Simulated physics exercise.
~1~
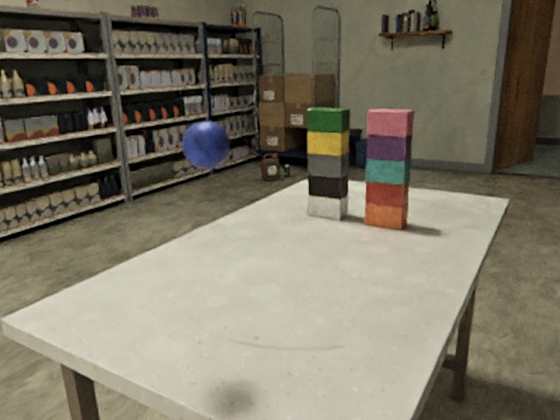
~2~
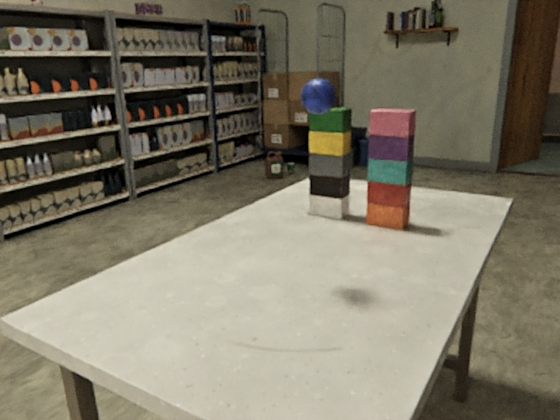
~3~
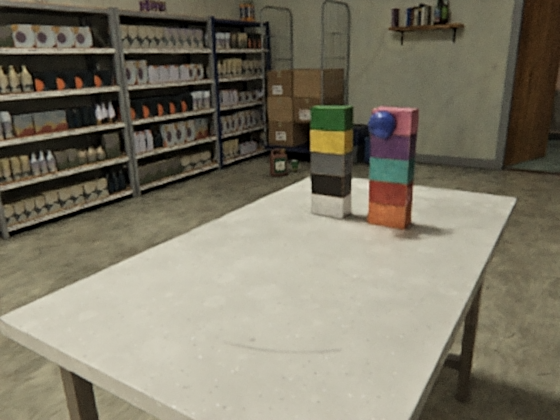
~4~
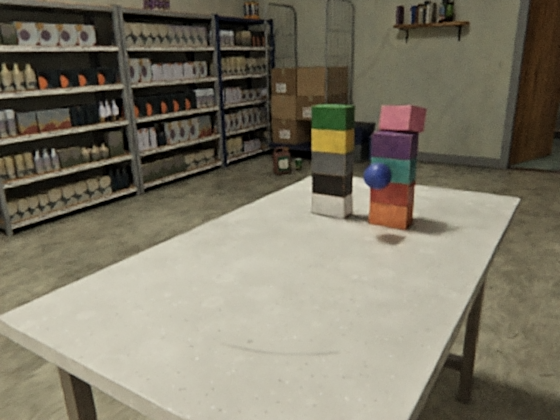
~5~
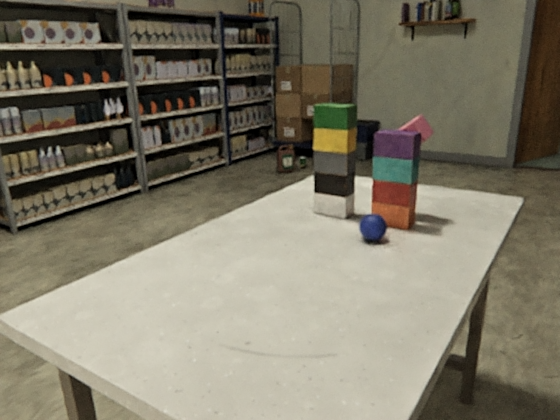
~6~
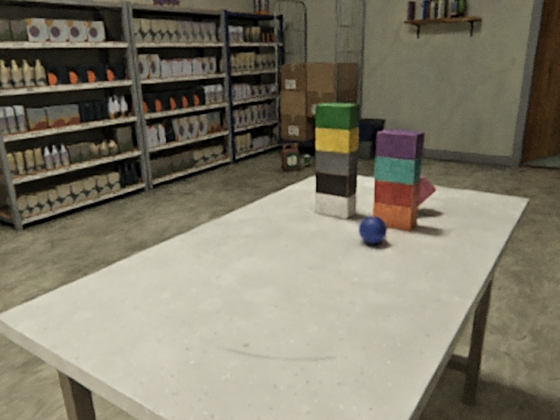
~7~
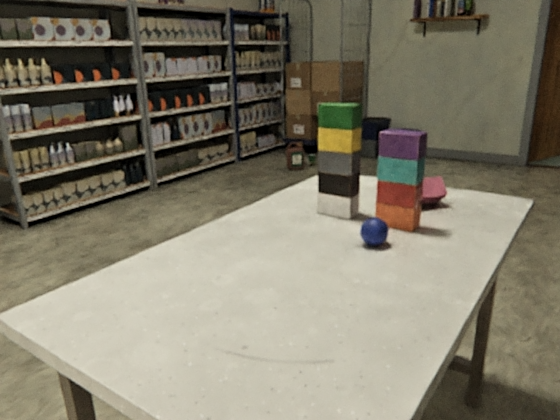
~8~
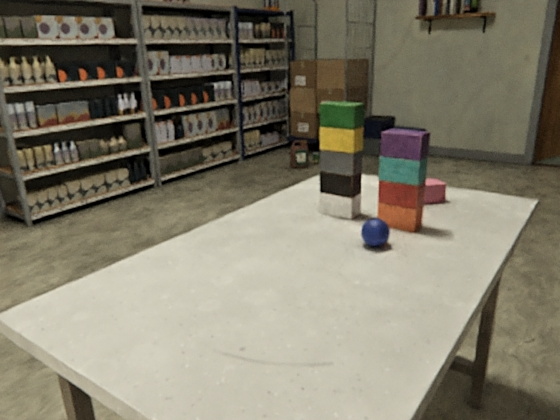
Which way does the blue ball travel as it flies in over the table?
The blue ball moves to the right as the viewer sees it.
